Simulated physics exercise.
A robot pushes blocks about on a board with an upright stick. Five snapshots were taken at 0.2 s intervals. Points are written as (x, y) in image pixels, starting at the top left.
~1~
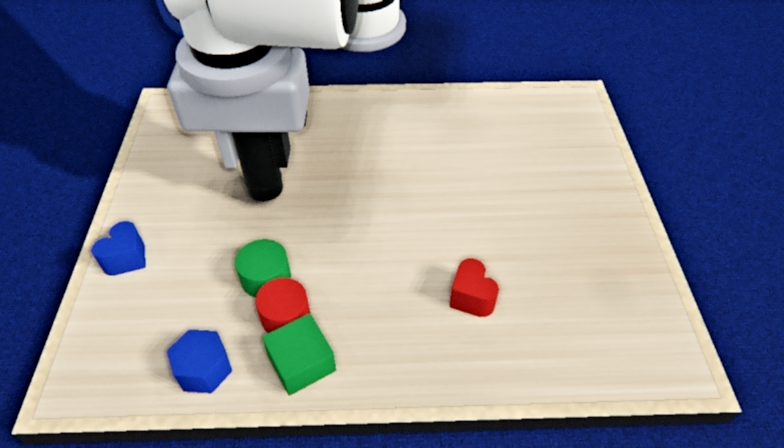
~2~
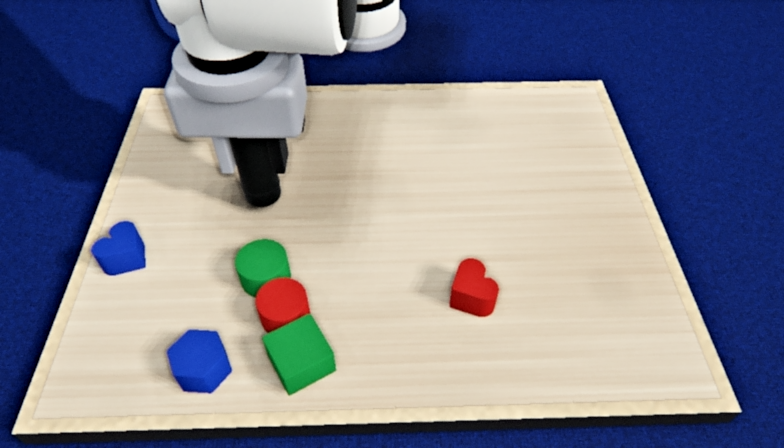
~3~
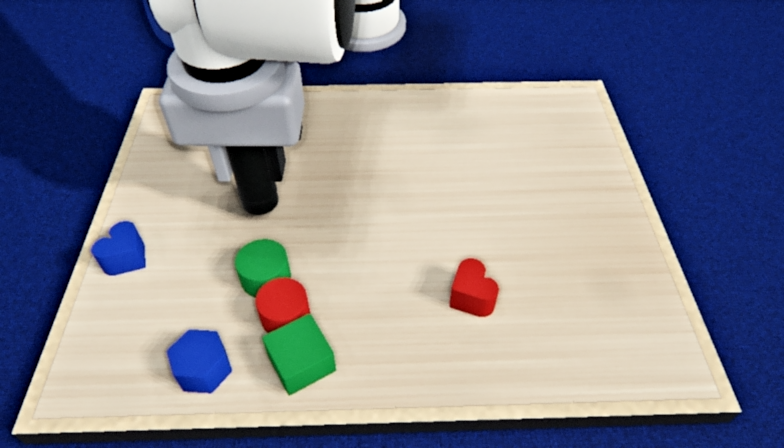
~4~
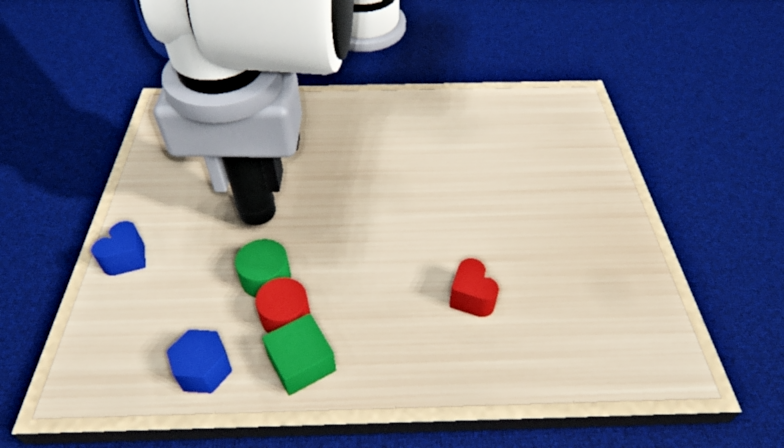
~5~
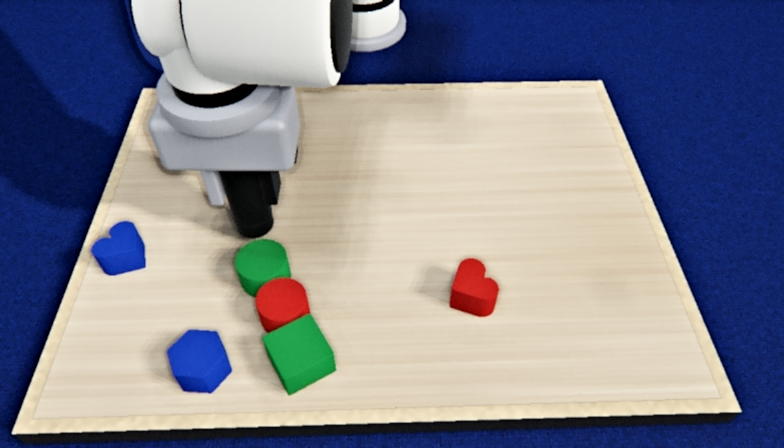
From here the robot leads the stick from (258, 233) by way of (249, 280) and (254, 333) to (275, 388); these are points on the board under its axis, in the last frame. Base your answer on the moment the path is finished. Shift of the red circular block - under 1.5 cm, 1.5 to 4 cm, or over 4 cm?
The best fit is over 4 cm.
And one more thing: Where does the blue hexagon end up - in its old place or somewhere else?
It is untouched.
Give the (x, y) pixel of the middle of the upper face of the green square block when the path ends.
Close to (320, 382).
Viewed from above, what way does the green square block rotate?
It goes clockwise.
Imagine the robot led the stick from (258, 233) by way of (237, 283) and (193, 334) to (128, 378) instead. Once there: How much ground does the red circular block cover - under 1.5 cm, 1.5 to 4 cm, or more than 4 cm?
I reckon it covers between 1.5 and 4 cm.
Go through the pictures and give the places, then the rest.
Tip of the stick at (266, 190), middles of tops, blue hexagon at (196, 352), green circular block at (261, 259), red circular block at (281, 298), green square block at (298, 345), in the first frame.
Stick at (263, 195), nothing pushed, in the second frame.
Stick at (261, 203), nothing pushed, in the third frame.
Stick at (258, 213), nothing pushed, in the fourth frame.
Stick at (255, 225), blue hexagon at (196, 352), green circular block at (261, 259), red circular block at (281, 298), green square block at (298, 345), in the fifth frame.
On the path given first. One third of the way, stick at (246, 273); green circular block at (270, 291); red circular block at (305, 323); green square block at (310, 372), turned 25° clockwise.
Two thirds of the way, stick at (251, 326); green circular block at (298, 314); red circular block at (348, 332); green square block at (315, 380), turned 40° clockwise.
At the end, stick at (273, 381); blue hexagon unmoved; green circular block at (301, 315); red circular block at (354, 333); green square block at (320, 382), turned 40° clockwise.
